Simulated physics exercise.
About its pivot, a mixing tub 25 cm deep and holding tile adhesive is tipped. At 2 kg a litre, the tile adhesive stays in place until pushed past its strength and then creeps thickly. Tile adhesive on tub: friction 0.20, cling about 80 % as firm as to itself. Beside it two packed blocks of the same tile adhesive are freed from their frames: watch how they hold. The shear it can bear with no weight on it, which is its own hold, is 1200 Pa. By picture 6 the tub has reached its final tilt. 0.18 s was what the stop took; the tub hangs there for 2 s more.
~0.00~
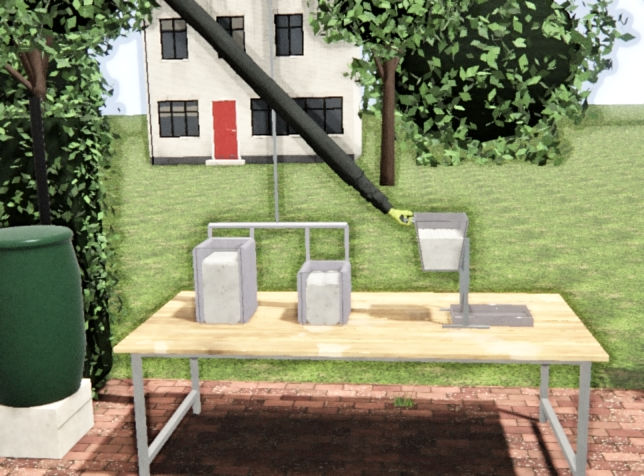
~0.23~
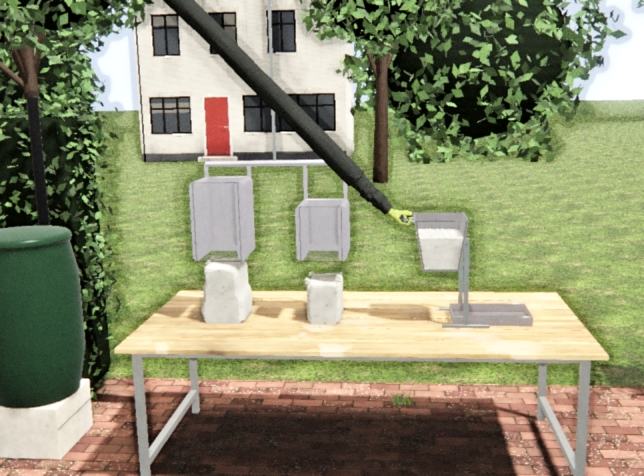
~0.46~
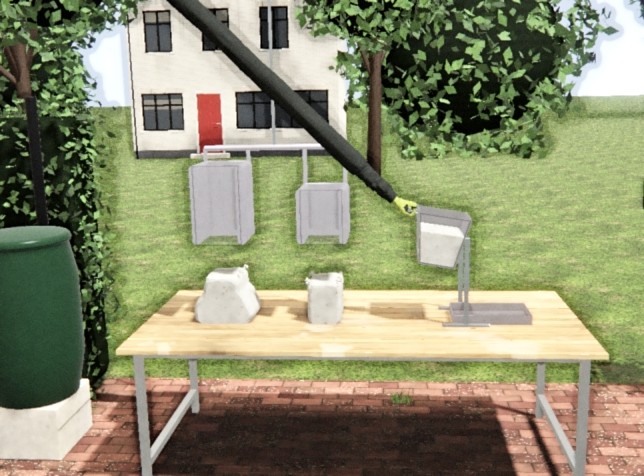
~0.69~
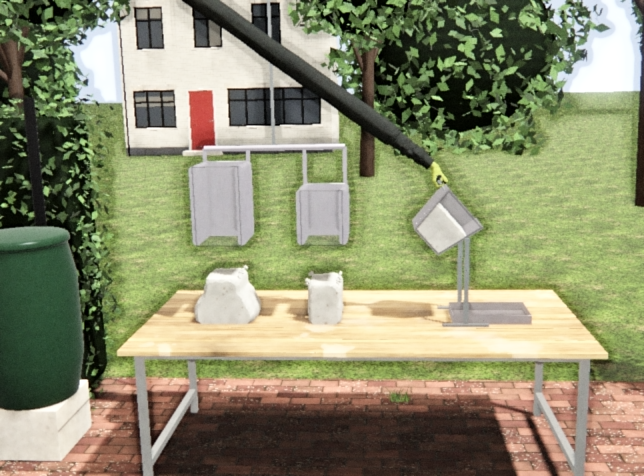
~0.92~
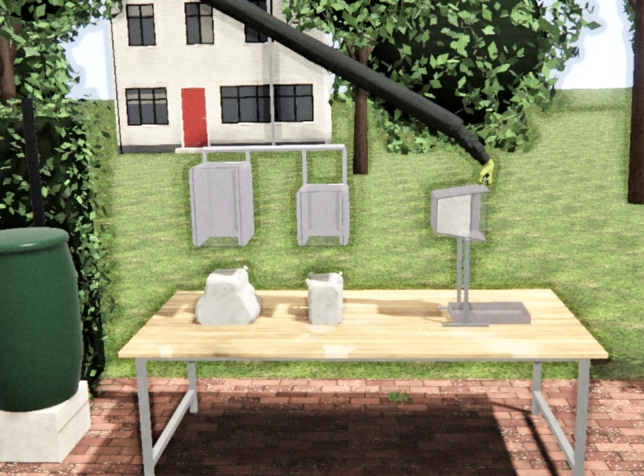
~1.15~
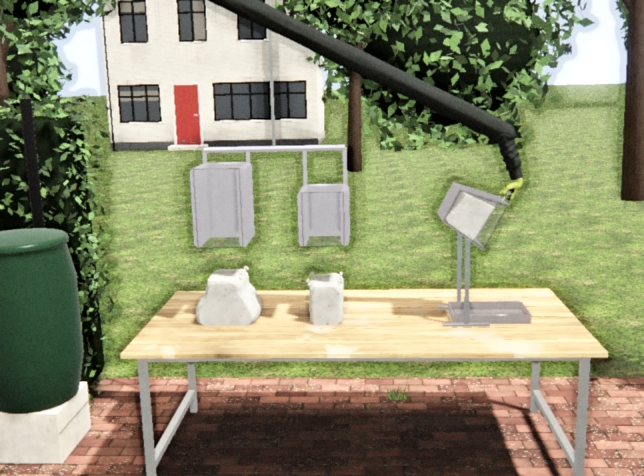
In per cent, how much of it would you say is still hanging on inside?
I would say around 0 percent.
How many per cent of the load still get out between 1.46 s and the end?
About 12 per cent.
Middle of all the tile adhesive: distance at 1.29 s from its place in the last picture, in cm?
Something like 8 cm, I'd say.
By 1.29 s, the tub is at 117 degrees and holds 92 %.
By 1.46 s, the tub is at 117 degrees and holds 13 %.
By 1.63 s, the tub is at 117 degrees and holds 0 %.
By 1.80 s, the tub is at 117 degrees and holds 0 %.
By 3.15 s, at the end, the tub is at 117 degrees and holds 0 %.
